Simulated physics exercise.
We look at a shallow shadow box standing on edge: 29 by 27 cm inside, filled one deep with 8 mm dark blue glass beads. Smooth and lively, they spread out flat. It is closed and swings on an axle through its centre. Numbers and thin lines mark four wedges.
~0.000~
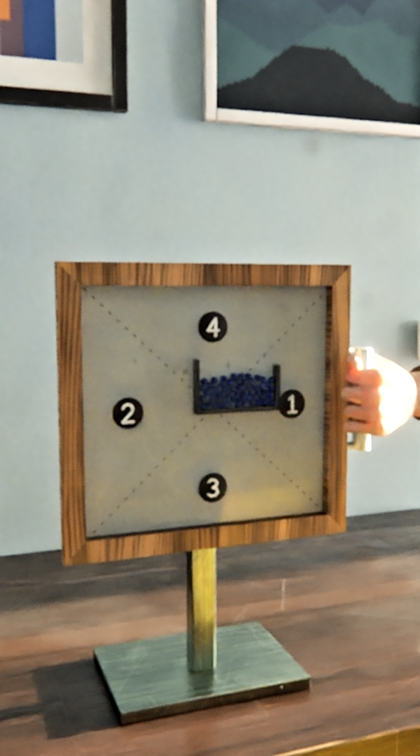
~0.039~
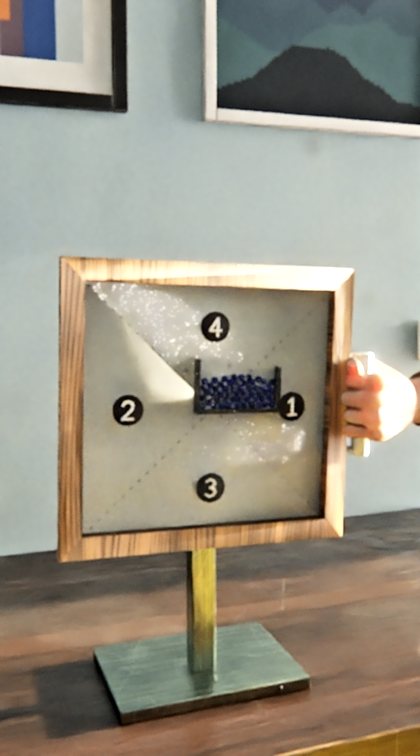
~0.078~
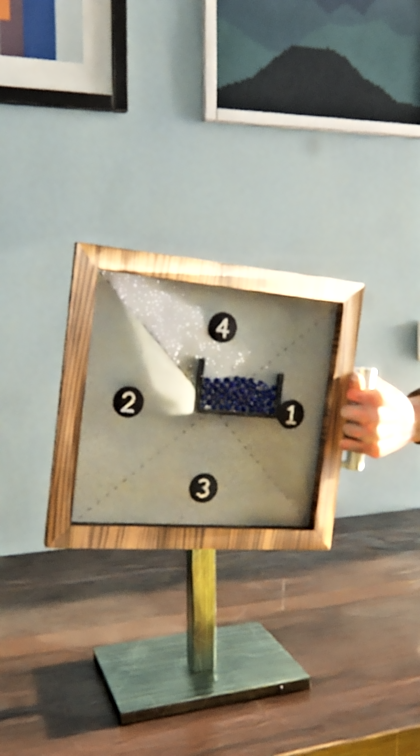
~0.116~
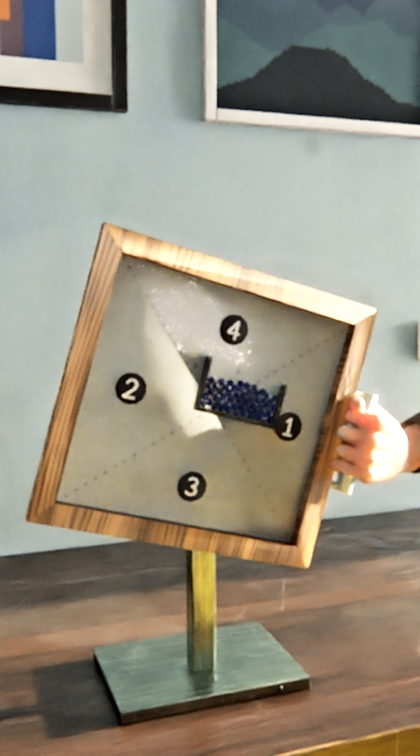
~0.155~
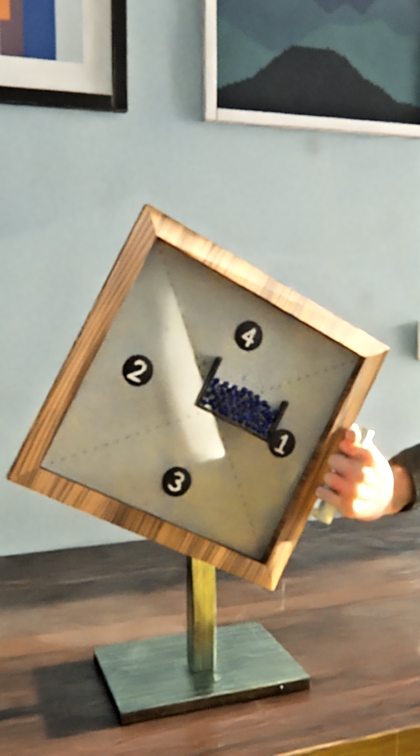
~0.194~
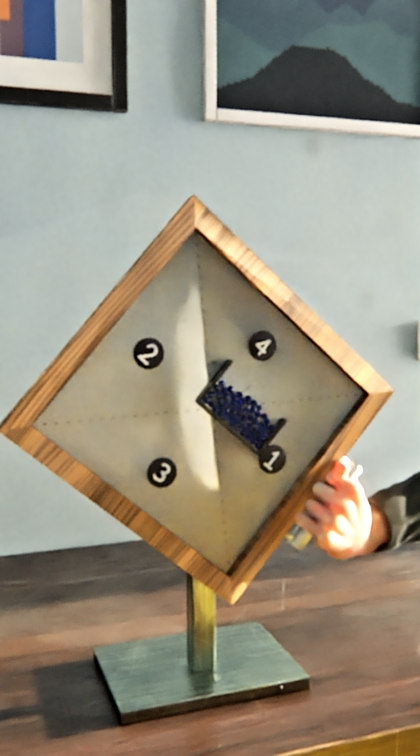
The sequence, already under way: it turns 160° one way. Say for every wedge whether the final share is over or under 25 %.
Wedge 1: Over, wedge 2: Under, wedge 3: Under, wedge 4: Over 25 %.
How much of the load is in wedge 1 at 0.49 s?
About 45 per cent.
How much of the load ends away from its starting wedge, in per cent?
Some 45 per cent.
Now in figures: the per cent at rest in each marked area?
Wedge 1: 35; wedge 2: 0; wedge 3: 0; wedge 4: 65.
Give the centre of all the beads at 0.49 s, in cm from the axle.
Some 1 cm left and 12 cm below.
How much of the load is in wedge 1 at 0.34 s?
Roughly 80 per cent.
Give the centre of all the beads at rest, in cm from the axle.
Some 6 cm left and 15 cm below.
After 0.34 s, it stands 89° clockwise; the beads' middle is 3 cm right of and 5 cm below the centre; no. 1, 80 %, no. 4, 15 %.
After 0.49 s, it stands 139° clockwise; the beads' middle is 1 cm left of and 12 cm below the centre; no. 1, 45 %, no. 4, 55 %.
After 0.62 s, it stands 160° clockwise; the beads' middle is 6 cm left of and 14 cm below the centre; no. 1, 40 %, no. 4, 60 %.
Settled by 1.1 s, it stands 160° clockwise; no. 1, 35 %, no. 2, 0 %, no. 3, 0 %, no. 4, 65 %.
